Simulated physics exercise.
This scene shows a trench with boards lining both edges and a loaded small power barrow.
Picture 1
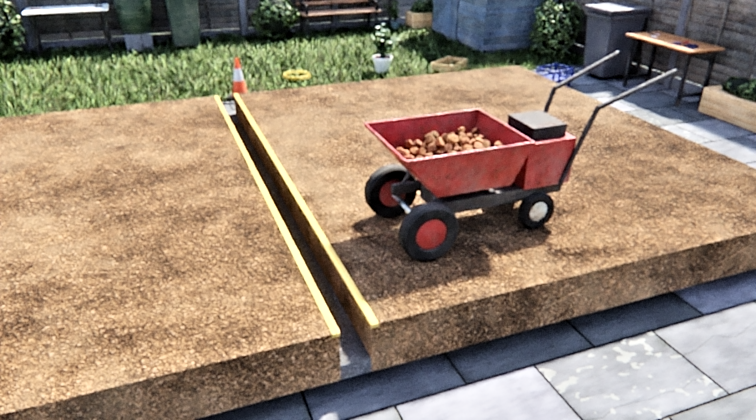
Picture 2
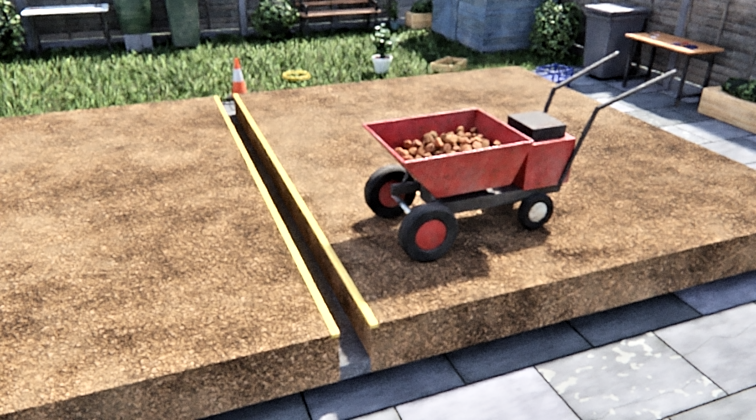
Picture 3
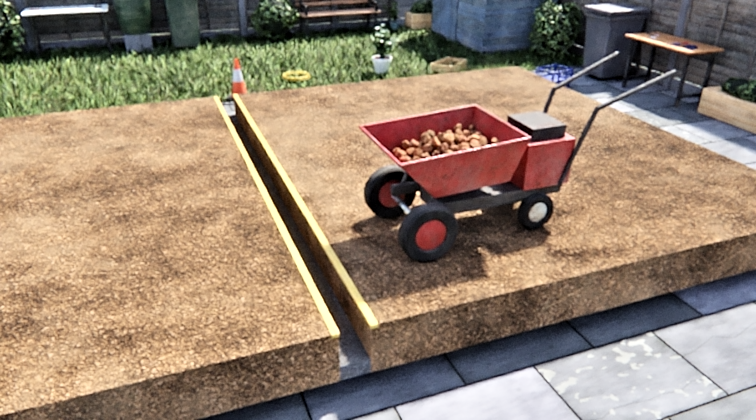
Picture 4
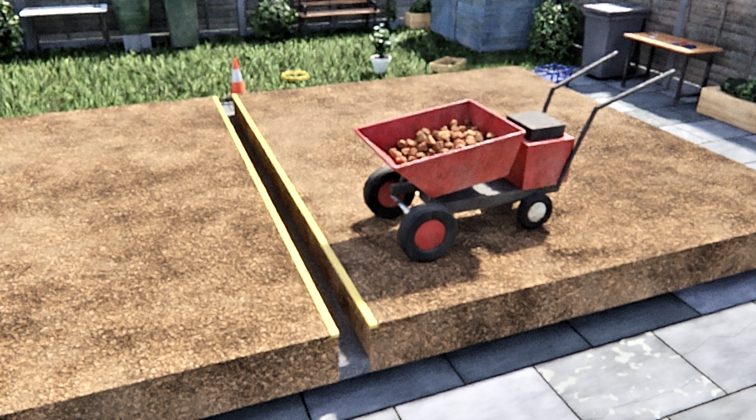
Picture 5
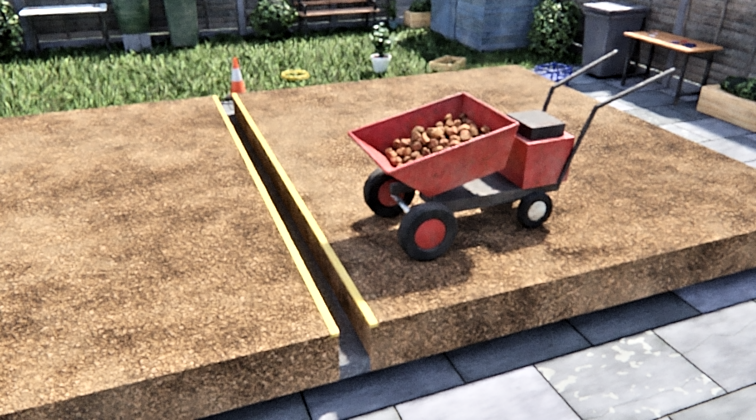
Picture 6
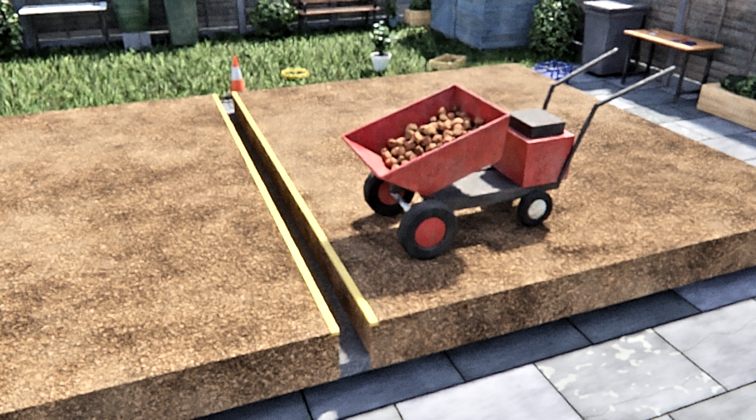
A red skip loaded with brown clods sits level on a small wheeled barrow, beside a narrow trench edged with yellow boards. The skip then tilts gradually toward the left, its back end rising and its front lip dipping, until it slants clearly, the clods still inside and the wheels staying put.
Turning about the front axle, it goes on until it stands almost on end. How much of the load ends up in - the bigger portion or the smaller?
The bigger portion ends up in.
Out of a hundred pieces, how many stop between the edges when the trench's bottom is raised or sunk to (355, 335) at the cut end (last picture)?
It works out to some 50 per cent.
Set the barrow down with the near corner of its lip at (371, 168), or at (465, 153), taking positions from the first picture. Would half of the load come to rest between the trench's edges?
Trial 1 falls short of half, trial 2 falls short of half.
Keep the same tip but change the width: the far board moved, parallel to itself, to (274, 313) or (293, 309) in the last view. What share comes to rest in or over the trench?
I'd put it near 100 in a hundred, then near 100 in a hundred.
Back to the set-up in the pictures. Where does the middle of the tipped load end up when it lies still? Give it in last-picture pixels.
Somewhere around (310, 259) in the last picture.
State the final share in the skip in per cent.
All told, it is near 0 percent.
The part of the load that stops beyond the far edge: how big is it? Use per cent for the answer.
Around 25 %.
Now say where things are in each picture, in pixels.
The first frame shows lip of the skip (406, 162), level; top of the load (457, 151), clay clods; first edge of the trench (358, 296); far edge (321, 304), the trench under half as wide as the skip, and about as deep as wide.
The second frame shows lip of the skip (404, 163), level; top of the load (456, 151).
The third frame shows lip of the skip (401, 166), tipped barely; top of the load (451, 146).
The fourth frame shows lip of the skip (395, 169), tipped a little; top of the load (460, 145).
The fifth frame shows lip of the skip (388, 173), tipped a little; top of the load (465, 135).
The sixth frame shows lip of the skip (380, 177), tipped clearly; top of the load (457, 123); first edge of the trench (357, 294); far edge (321, 302).
Just after the last frame, skip tipped steeply; every one in the skip.
A moment on, skip tipped steeply; the larger part in the skip; just a few short of the trench; about a tenth in or heaped over the trench; just a few beyond it; just a few falling.
Further on, skip tipped right over; about a tenth in the skip; just a few short of the trench; roughly two thirds in or heaped over the trench; roughly a quarter beyond it.
When it is over, skip tipped right over; just a few short of the trench; the larger part in or heaped over the trench; roughly a quarter beyond it.
